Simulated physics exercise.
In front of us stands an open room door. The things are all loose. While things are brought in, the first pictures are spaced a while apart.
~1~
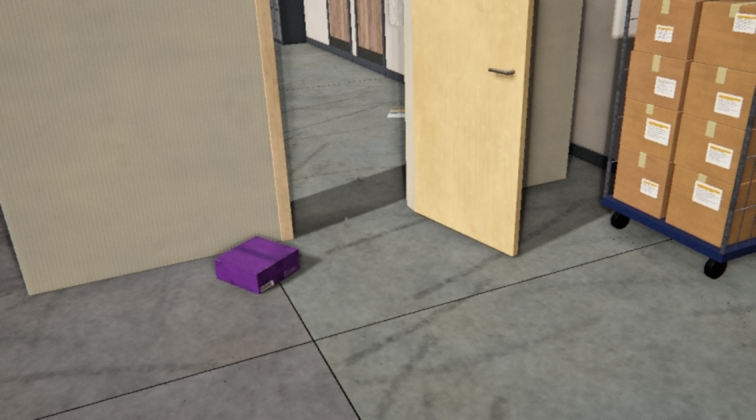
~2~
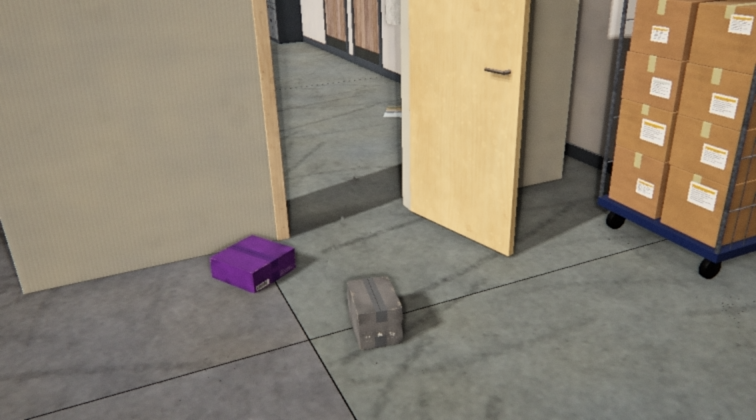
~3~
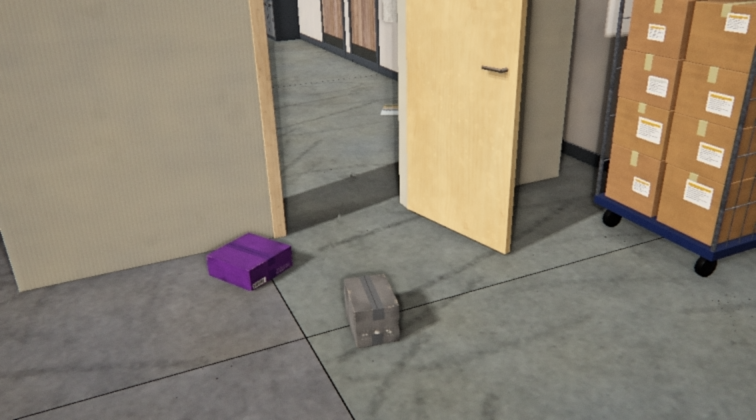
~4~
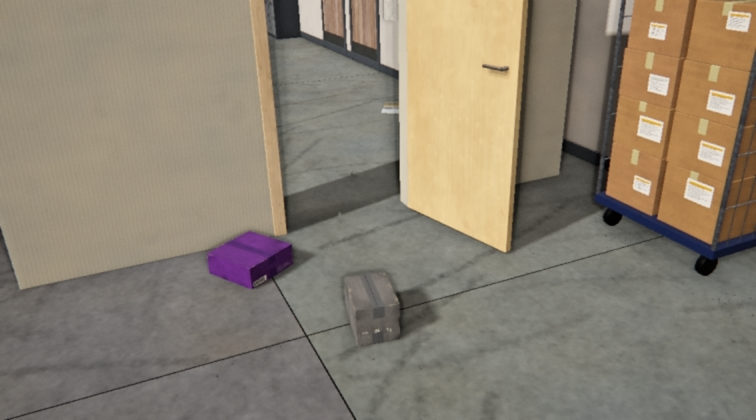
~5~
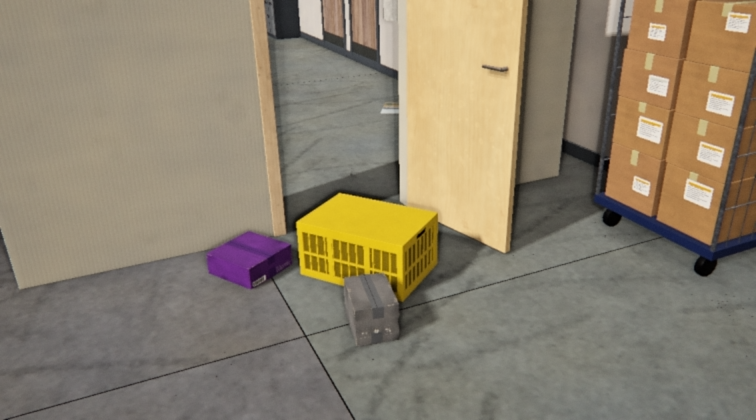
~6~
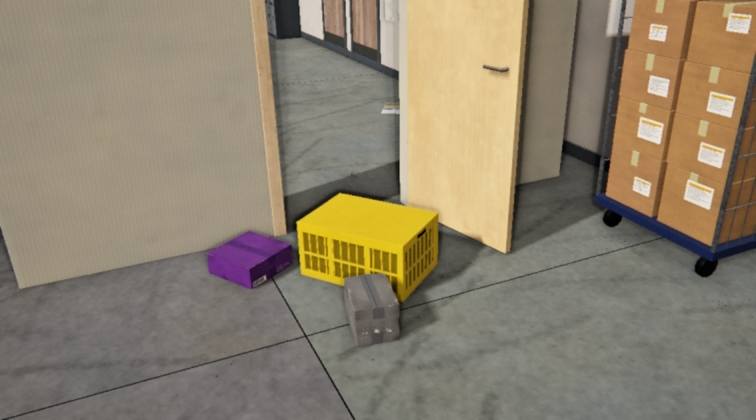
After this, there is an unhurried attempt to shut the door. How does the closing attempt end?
The way is obstructed.
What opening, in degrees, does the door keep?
About 75°.
Then, 0.40 s after the last picture, door at 96°.
Then, 0.60 s after the last picture, door at 87°.
Then, 0.80 s after the last picture, door at 76°.
At rest, door at 75°; all 3 in place. Seen from the same camera at the end, yellow chest near (366, 244).
